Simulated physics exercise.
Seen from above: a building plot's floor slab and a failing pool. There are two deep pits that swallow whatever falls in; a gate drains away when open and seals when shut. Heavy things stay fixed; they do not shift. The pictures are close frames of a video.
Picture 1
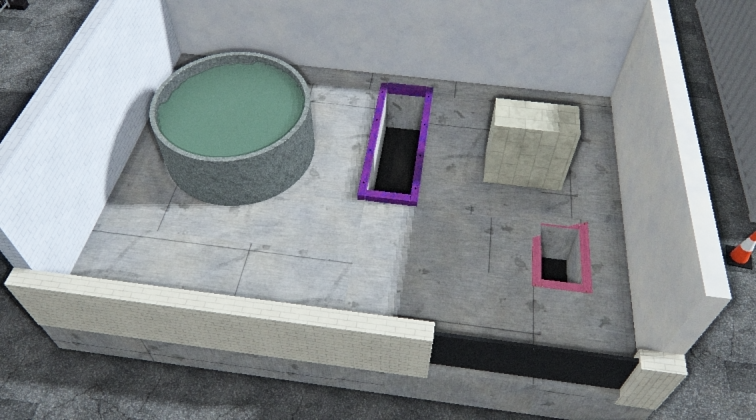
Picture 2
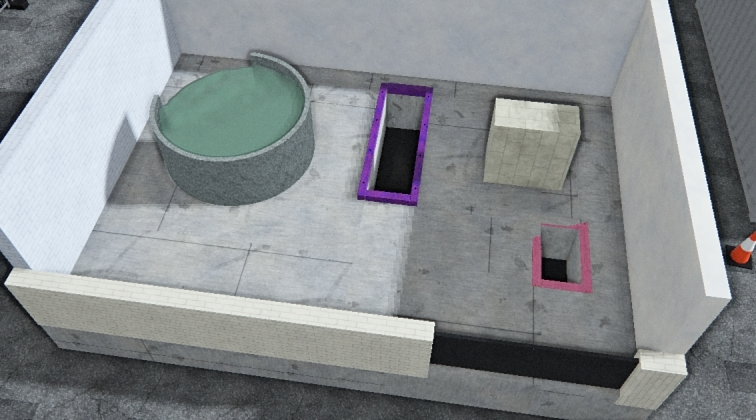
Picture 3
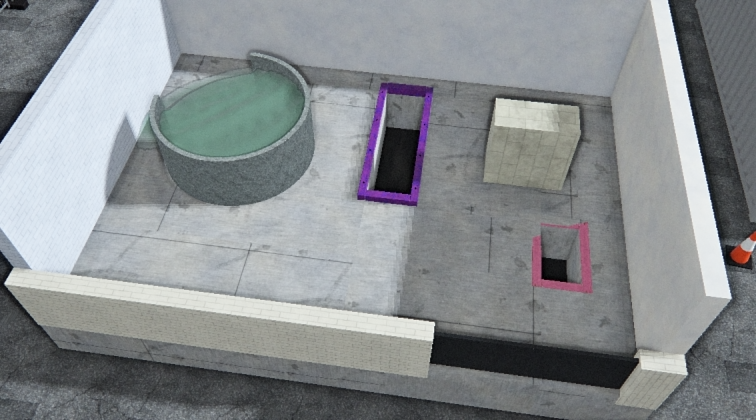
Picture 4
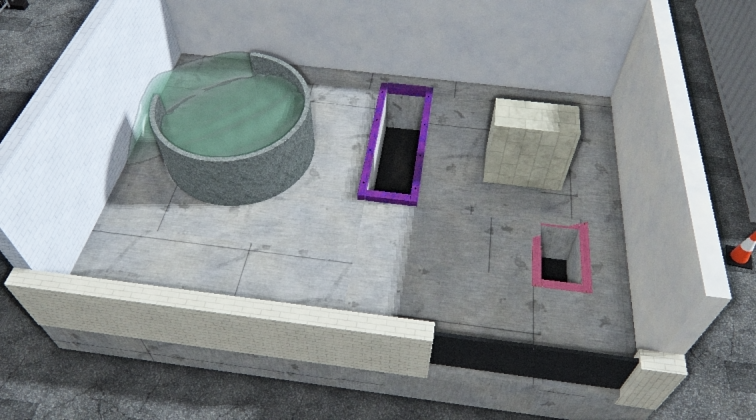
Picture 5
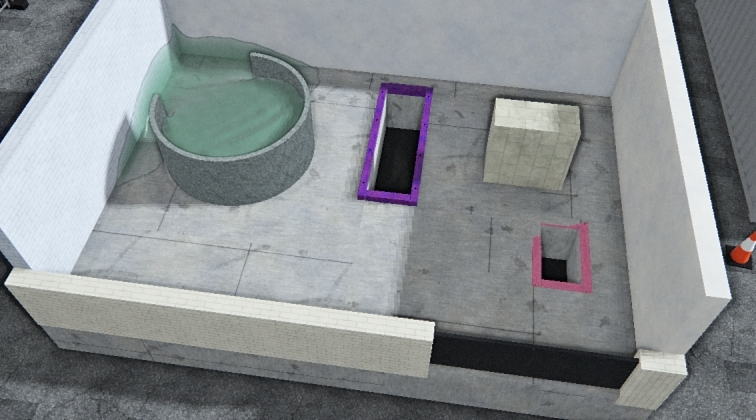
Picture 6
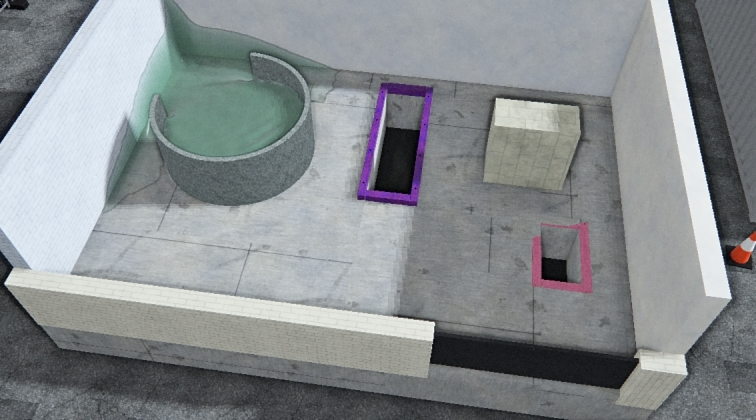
On a walled building plot's floor slab, a round tank of still green water opens at its far side, and water pours out through the gap, climbs against the back and left walls, and spreads along the floor beside them.
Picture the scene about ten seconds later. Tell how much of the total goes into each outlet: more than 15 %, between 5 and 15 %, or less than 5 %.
At the end, the gate will receive a cut falling short of five per cent, the purple pit will receive a cut exceeding fifteen per cent, the pink pit will receive a cut lying in the five-to-fifteen per cent band.
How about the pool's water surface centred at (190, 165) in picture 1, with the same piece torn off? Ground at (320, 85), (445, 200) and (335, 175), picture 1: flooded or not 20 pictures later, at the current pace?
In sequence: Inundated, next unflooded, then inundated.
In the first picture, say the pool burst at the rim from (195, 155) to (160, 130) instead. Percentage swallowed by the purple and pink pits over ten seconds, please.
The purple pit takes 0 per cent and the pink pit 25 per cent.
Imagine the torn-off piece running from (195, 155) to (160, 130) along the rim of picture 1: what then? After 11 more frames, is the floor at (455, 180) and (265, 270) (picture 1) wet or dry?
Point one not reached, point two waterlogged.
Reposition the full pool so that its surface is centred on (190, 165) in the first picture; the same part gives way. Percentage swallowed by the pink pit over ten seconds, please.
The pink pit gets around 8 per cent.
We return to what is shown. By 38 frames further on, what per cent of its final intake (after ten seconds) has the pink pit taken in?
Around 15 percent.
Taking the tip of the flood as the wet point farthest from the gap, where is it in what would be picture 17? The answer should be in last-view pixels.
Somewhere near (510, 94).
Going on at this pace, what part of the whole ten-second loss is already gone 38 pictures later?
I'd put it near 60 in a hundred.
A moment on, water covers 25 % of the floor; the gate 0 %, the purple pit 0 %, the pink pit 0 %.
Next, water covers 35 % of the floor; the gate 0 %, the purple pit 3 %, the pink pit 0 %.
Then, water covers 50 % of the floor; the gate 0 %, the purple pit 13 %, the pink pit 0 %.
Later, water covers 85 % of the floor; the gate 0 %, the purple pit 17 %, the pink pit 2 %.
In the end, water covers 85 % of the floor; the gate 0 %, the purple pit 19 %, the pink pit 13 %.
